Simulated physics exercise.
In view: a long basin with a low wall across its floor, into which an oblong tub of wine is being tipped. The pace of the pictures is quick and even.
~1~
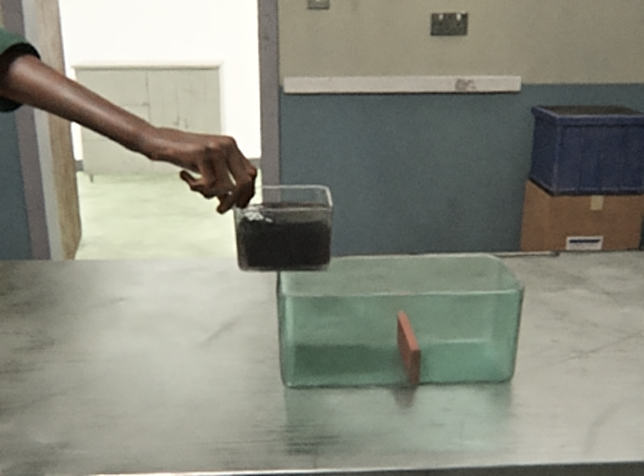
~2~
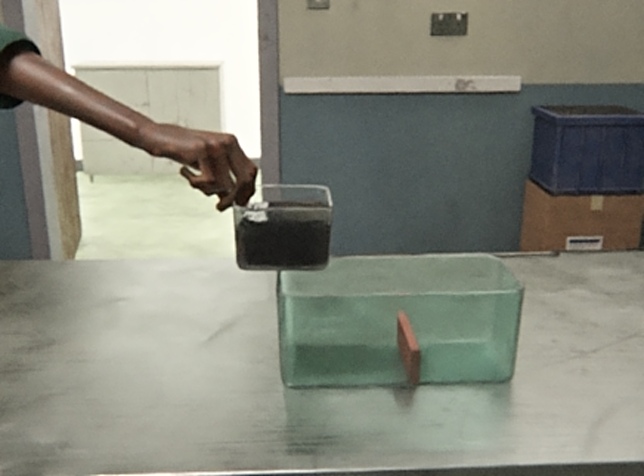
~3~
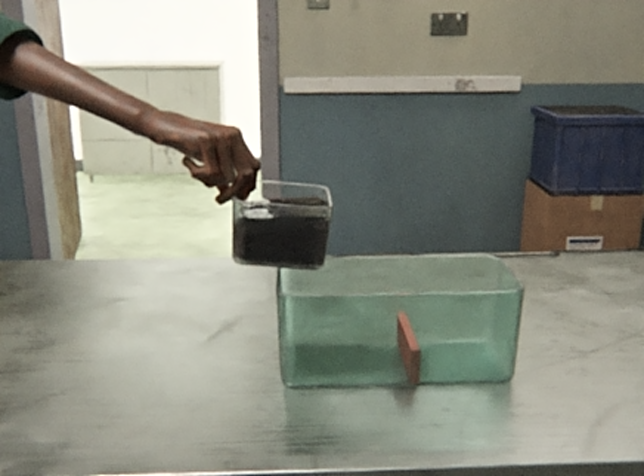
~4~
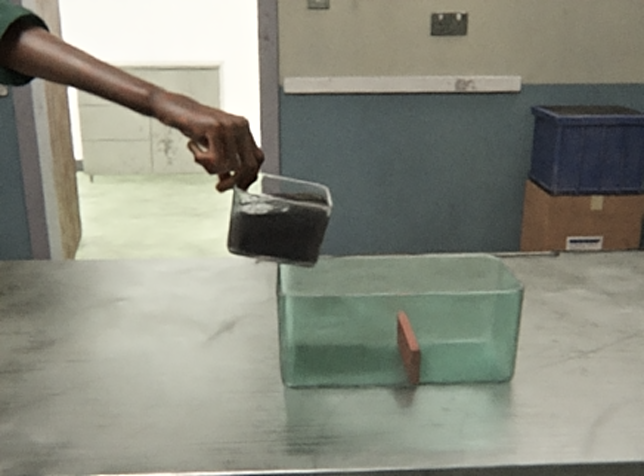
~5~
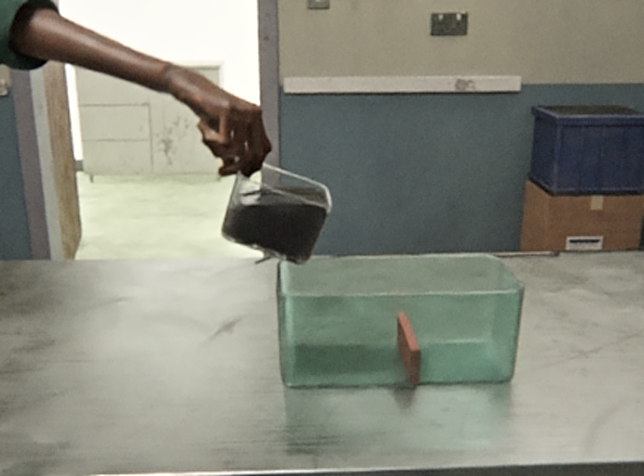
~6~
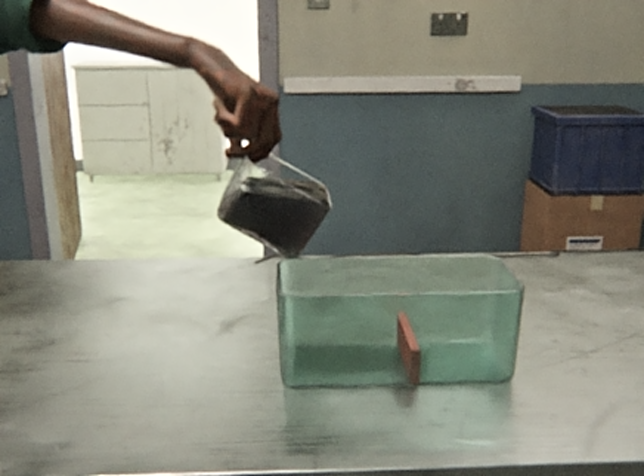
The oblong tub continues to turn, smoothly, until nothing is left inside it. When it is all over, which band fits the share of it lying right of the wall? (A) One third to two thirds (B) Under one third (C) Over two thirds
A.
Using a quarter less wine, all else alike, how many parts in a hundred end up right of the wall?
Roughly 40 in a hundred.
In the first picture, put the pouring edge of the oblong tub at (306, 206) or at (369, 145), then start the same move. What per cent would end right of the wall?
You'd get 10 percent from the first and 80 percent from the second.
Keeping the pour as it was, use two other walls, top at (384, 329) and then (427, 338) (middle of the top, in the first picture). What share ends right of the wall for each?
In turn some 85 and 25 in a hundred.
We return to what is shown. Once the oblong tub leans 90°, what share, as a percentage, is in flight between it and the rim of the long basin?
Close to 45 in a hundred.
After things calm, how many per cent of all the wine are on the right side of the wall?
It is close to 50 per cent.
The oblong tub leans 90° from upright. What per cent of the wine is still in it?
Remaining share, estimated: 45 %.
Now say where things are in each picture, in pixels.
In the first frame, it leans 0°; its right rim is at (330, 199); the wine meets the walls at (239, 213) and (328, 212); the long basin's rim runs from (278, 278) to (512, 273); the wall's top is at (408, 331).
In the second frame, it leans 1°; its right rim is at (330, 199); the wine meets the walls at (239, 213) and (328, 210).
In the third frame, it leans 5°; its right rim is at (330, 199); the wine meets the walls at (237, 210) and (327, 207).
In the fourth frame, it leans 12°; its right rim is at (329, 199); the wine meets the walls at (235, 205) and (327, 203).
In the fifth frame, it leans 21°; its right rim is at (329, 199); the wine meets the walls at (231, 197) and (327, 197).
In the sixth frame, it leans 31°; its right rim is at (328, 199); the wine meets the walls at (228, 187) and (328, 192).
A moment on, the oblong tub is tipped on its side and 45 per cent is still to pour, 12 is left of the wall and 0 right of it.
Next, the oblong tub is tipped right over and 6 per cent is still to pour, 23 is left of the wall and 59 right of it.
Then the oblong tub is tipped right over and 0 per cent is still to pour, 42 is left of the wall and 53 right of it.
Later the oblong tub is tipped right over and 0 per cent is still to pour, 45 is left of the wall and 52 right of it.
At rest 45 per cent lies left of the wall, 52 right of it and 3 outside.
